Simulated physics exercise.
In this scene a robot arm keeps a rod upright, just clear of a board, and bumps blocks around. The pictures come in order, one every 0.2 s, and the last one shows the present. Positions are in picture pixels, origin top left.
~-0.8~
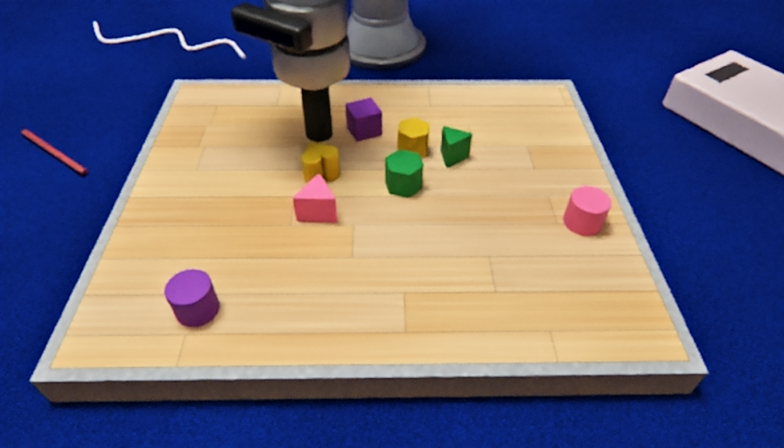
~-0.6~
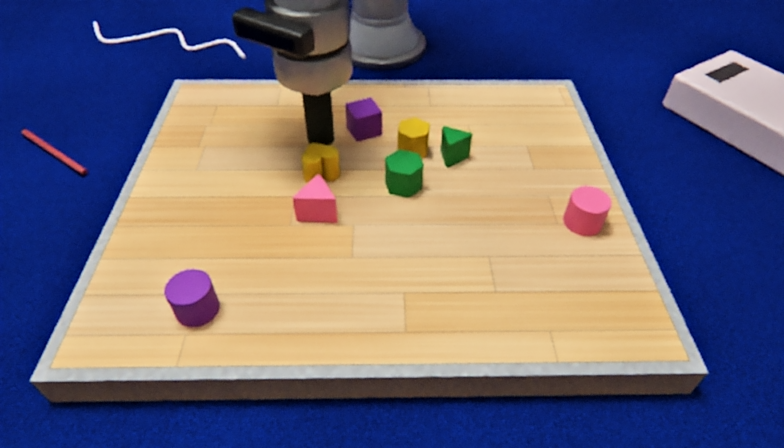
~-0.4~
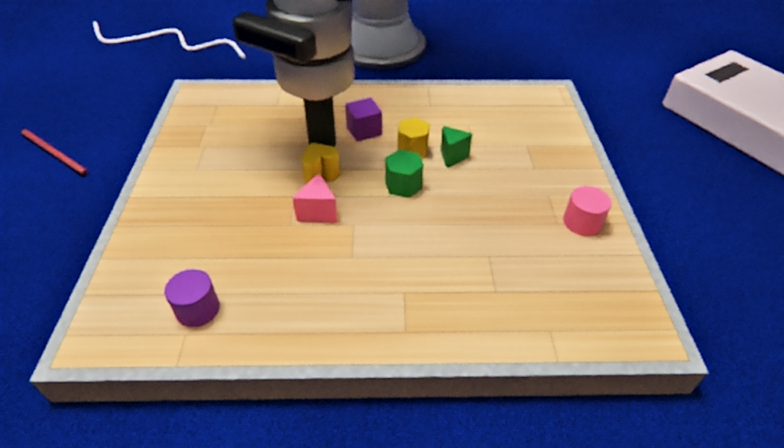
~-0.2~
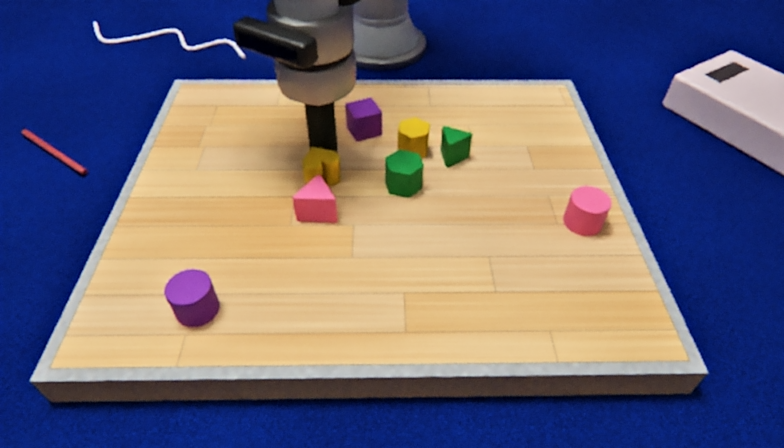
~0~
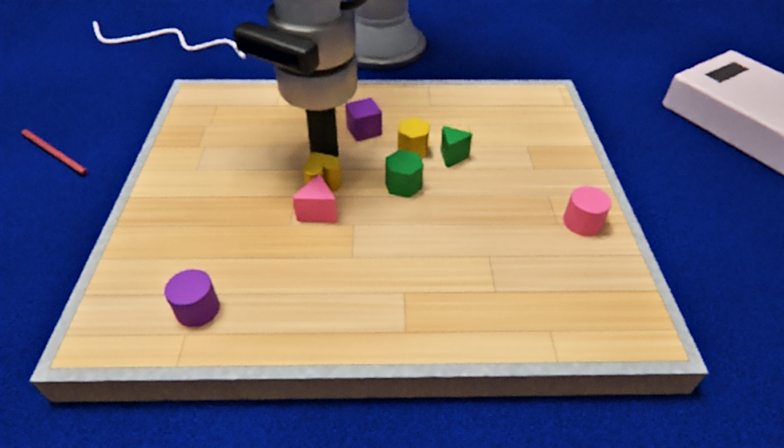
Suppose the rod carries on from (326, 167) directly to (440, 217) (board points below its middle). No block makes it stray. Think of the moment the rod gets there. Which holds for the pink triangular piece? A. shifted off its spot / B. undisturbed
B
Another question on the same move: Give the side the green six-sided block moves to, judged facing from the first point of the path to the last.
The left-hand side.
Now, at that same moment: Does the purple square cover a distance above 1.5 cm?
Final answer: No.
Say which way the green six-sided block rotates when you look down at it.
From above, counter-clockwise.
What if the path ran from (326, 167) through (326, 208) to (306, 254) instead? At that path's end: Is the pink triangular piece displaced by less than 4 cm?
It seems not.
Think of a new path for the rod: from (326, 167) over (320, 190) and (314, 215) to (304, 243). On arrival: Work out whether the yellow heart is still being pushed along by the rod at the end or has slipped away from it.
It rides in front to the end.
The first path, step by step. One third of the way, rod (363, 170); yellow heart (322, 165), turned 15° clockwise.
Two thirds of the way, rod (402, 187); yellow heart (322, 165), turned 15° clockwise; green six-sided block (433, 165), turned 40° anticlockwise.
At the end, rod (441, 204); pink triangular piece still; yellow heart (322, 165), turned 15° clockwise; purple square still; green six-sided block (445, 167), turned 80° anticlockwise.
